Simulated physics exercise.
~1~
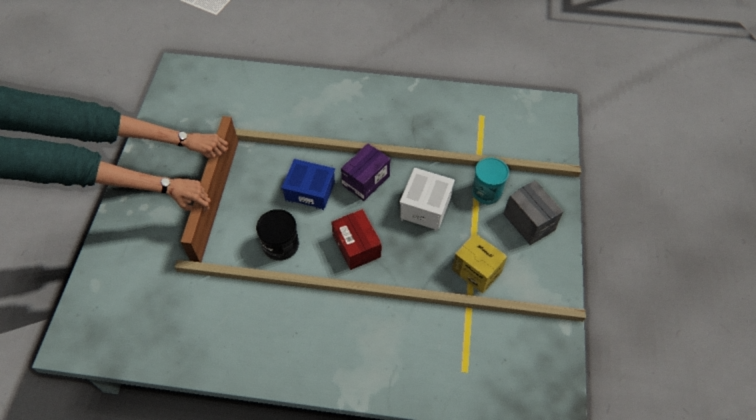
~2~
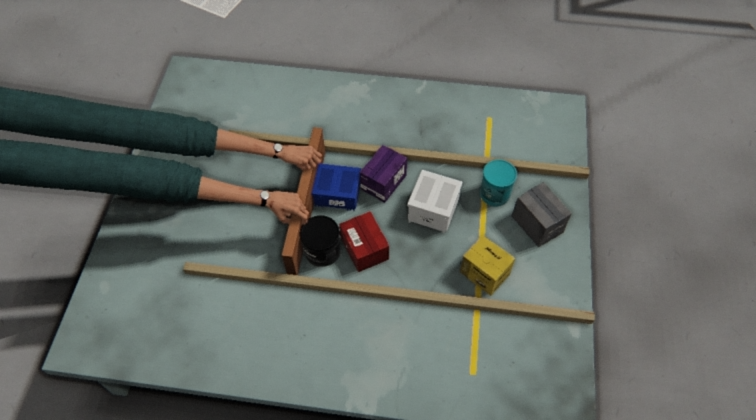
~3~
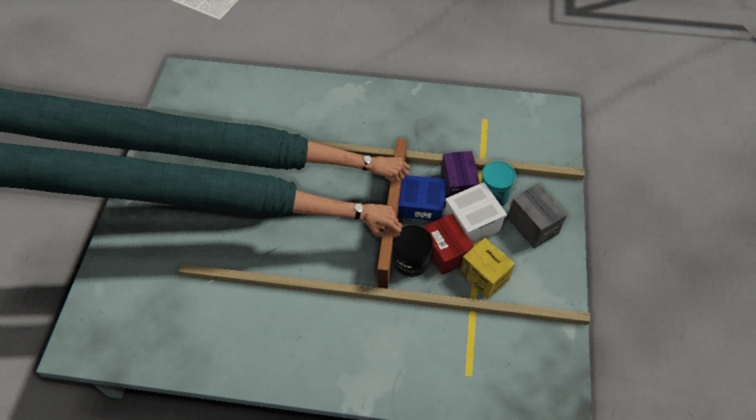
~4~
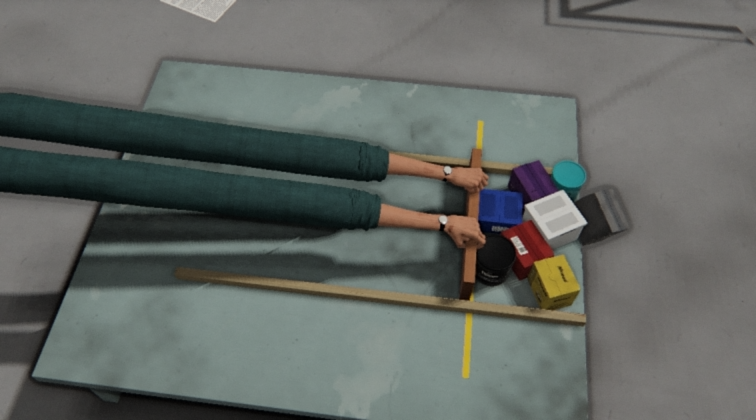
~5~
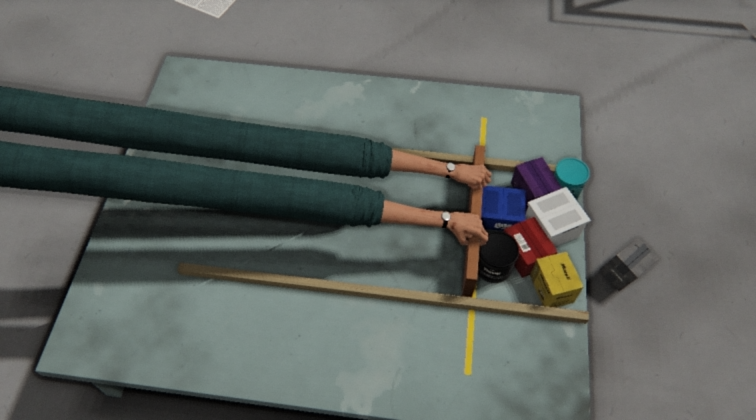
A wooden plank, pushed by two hands, slid right between two battens on a low platform, bunching up the colourful parcels and tubs until it stopped at the yellow tape, and the grey parcel dropped off the far edge while the others stayed on.
